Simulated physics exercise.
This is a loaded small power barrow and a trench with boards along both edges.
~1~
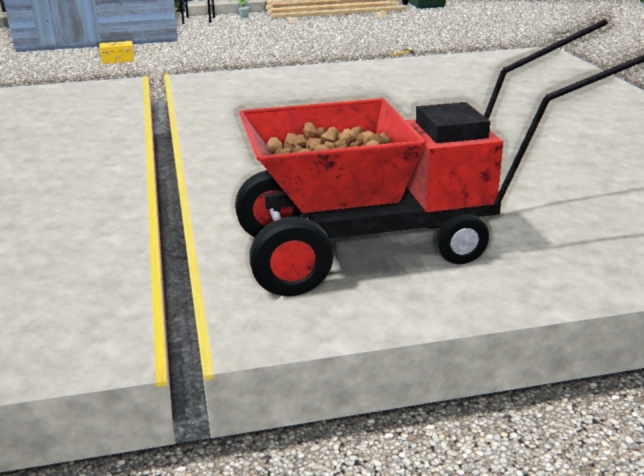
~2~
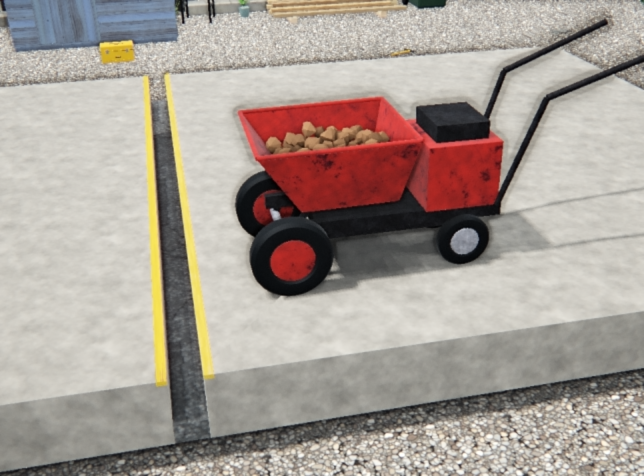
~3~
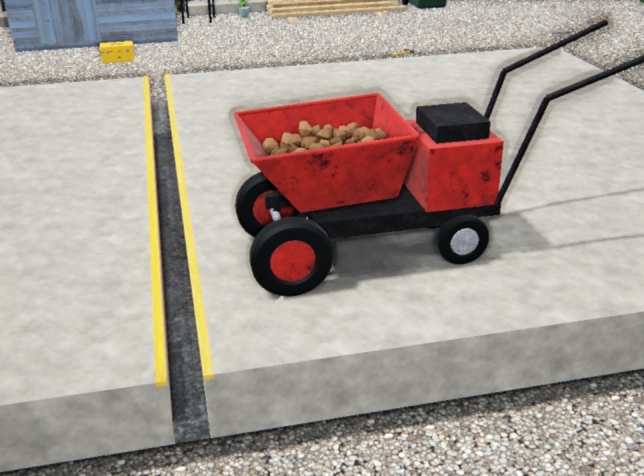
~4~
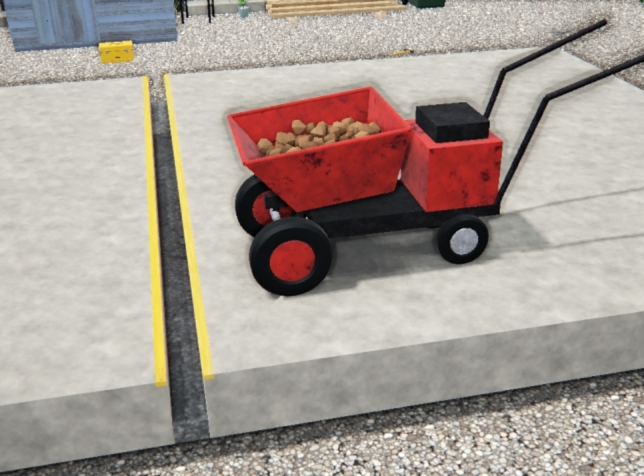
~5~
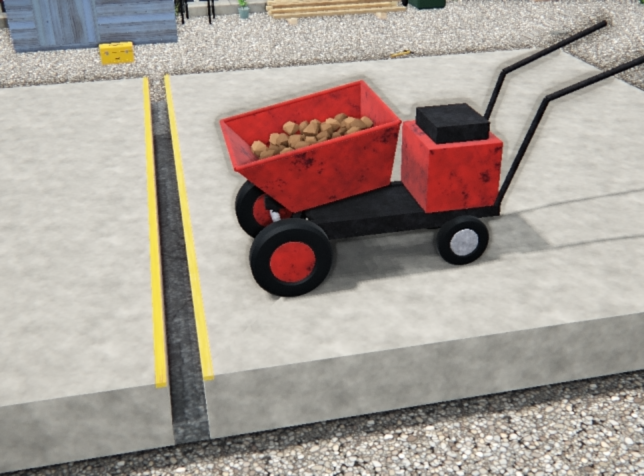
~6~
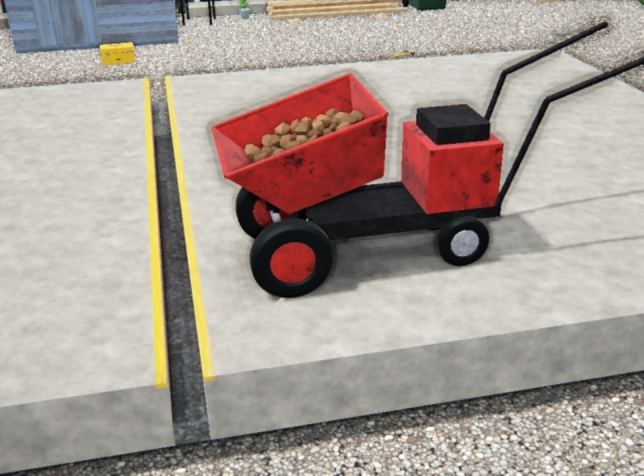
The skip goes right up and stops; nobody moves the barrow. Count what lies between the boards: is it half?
It catches only the smaller part.
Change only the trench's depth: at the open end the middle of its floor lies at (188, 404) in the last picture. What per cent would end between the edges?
Some 40 per cent.
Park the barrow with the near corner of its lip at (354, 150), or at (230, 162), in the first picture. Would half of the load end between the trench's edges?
In turn: Under half; less than half.
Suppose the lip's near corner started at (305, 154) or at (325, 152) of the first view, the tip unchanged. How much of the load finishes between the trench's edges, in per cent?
First some 60, then 50 per cent.
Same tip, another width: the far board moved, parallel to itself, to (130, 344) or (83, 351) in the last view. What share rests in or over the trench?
Roughly 80 per cent, and 100 per cent.
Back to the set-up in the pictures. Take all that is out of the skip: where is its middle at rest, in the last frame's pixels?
At about (143, 274).
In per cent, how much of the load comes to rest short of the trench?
Near 0 %.
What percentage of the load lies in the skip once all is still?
Close to 5 per cent.
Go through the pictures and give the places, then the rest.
The first frame shows lip of the skip at (259, 159), level; top of the load at (329, 150), clay clods; first edge of the trench at (203, 333); far edge at (159, 339), the trench under half as wide as the skip, and about as deep as wide.
The second frame shows lip of the skip at (258, 159), level; top of the load at (328, 149).
The third frame shows lip of the skip at (253, 161), tipped barely; top of the load at (325, 148).
The fourth frame shows lip of the skip at (245, 164), tipped a little; top of the load at (331, 140).
The fifth frame shows lip of the skip at (236, 170), tipped a little; top of the load at (337, 141).
The sixth frame shows lip of the skip at (227, 177), tipped clearly; top of the load at (342, 133); first edge of the trench at (203, 334); far edge at (159, 340).
Soon, skip tipped steeply; all in the skip.
A while on, skip tipped right over; most in the skip; a stray few in or heaped over the trench; a small part beyond it.
Towards the end, skip tipped right over; about a quarter in the skip; about a quarter in or heaped over the trench; about half beyond it.
Finally, skip tipped right over; a stray few in the skip; about a third in or heaped over the trench; about two thirds beyond it.
